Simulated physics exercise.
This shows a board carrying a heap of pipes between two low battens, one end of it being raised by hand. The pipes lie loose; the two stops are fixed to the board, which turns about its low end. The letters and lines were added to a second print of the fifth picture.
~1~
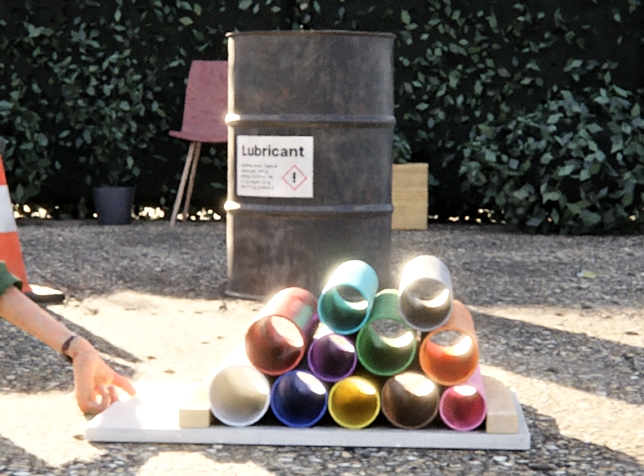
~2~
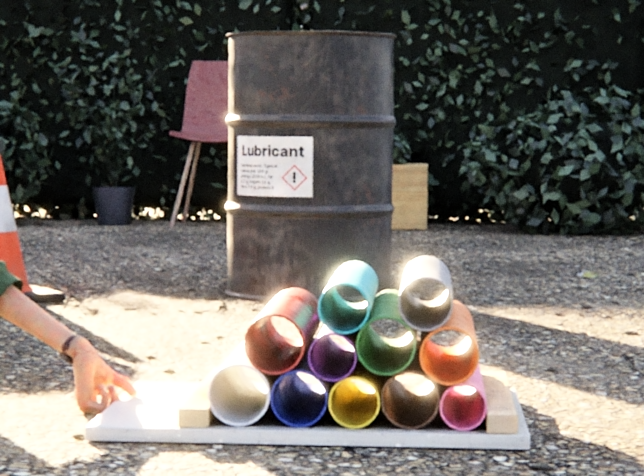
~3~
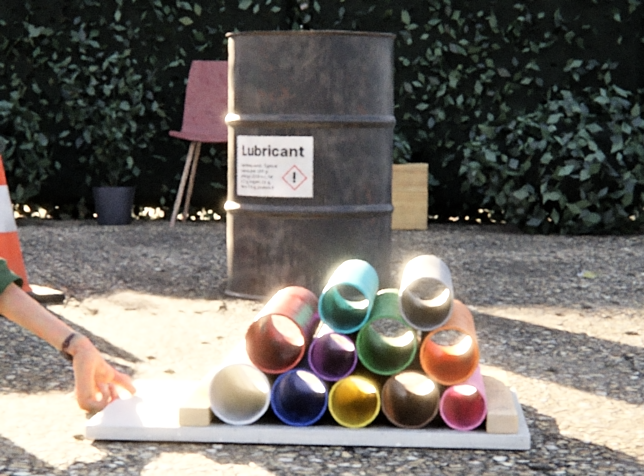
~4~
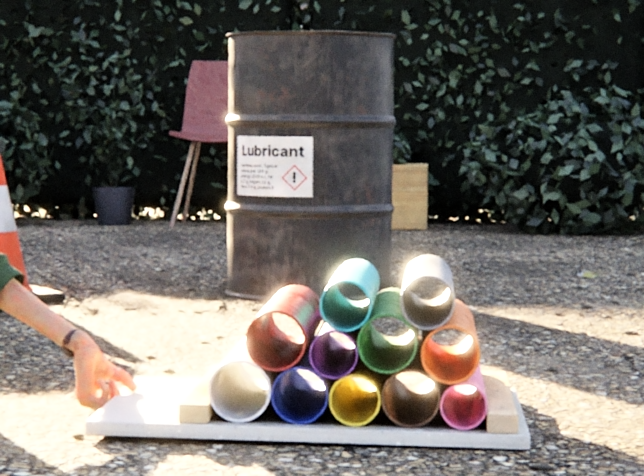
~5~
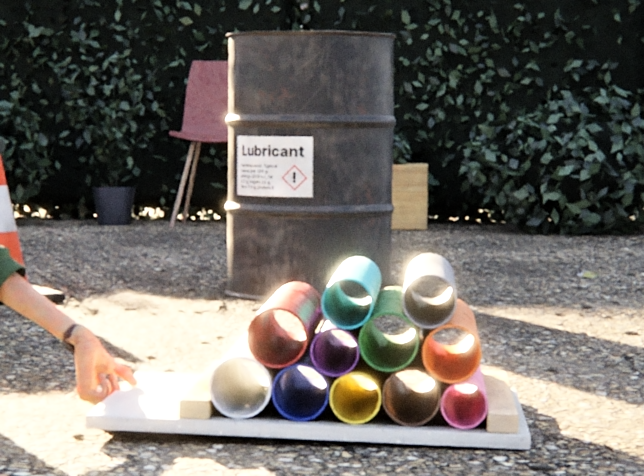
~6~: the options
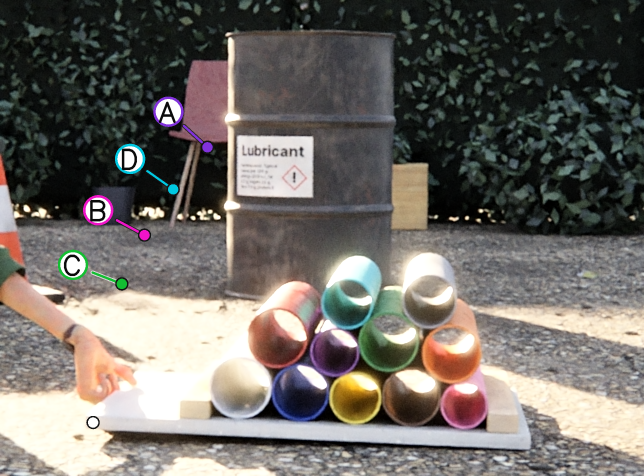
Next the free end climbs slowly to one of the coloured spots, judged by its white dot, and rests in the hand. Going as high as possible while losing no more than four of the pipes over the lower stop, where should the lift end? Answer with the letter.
At most to C.
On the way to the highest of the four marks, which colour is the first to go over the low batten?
First is the orange one.
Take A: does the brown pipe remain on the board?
Yes, with A.
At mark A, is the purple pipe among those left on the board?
No, with A.
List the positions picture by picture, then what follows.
In the first frame, blue pipe (299, 399); yellow pipe (354, 403); brown pipe (410, 400).
In the second frame, brown pipe (410, 400); pink pipe (463, 407).
In the third frame, board (316, 403); white pipe (239, 394); orange pipe (450, 355).
In the fourth frame, board (316, 401); white pipe (239, 391); blue pipe (300, 395).
In the fifth frame, board (317, 398); white pipe (240, 387); blue pipe (300, 392).
On the marked copy, A at (207, 147); B at (145, 235); C at (122, 284); D at (173, 189); the white dot at (93, 422).
Following C. Soon after the start, board at 14°.
Later, board at 20°.
In the end, board at 20°, two over the low batten (orange, grey).
As for the rest, A six over the low batten; B six over the low batten; D six over the low batten.
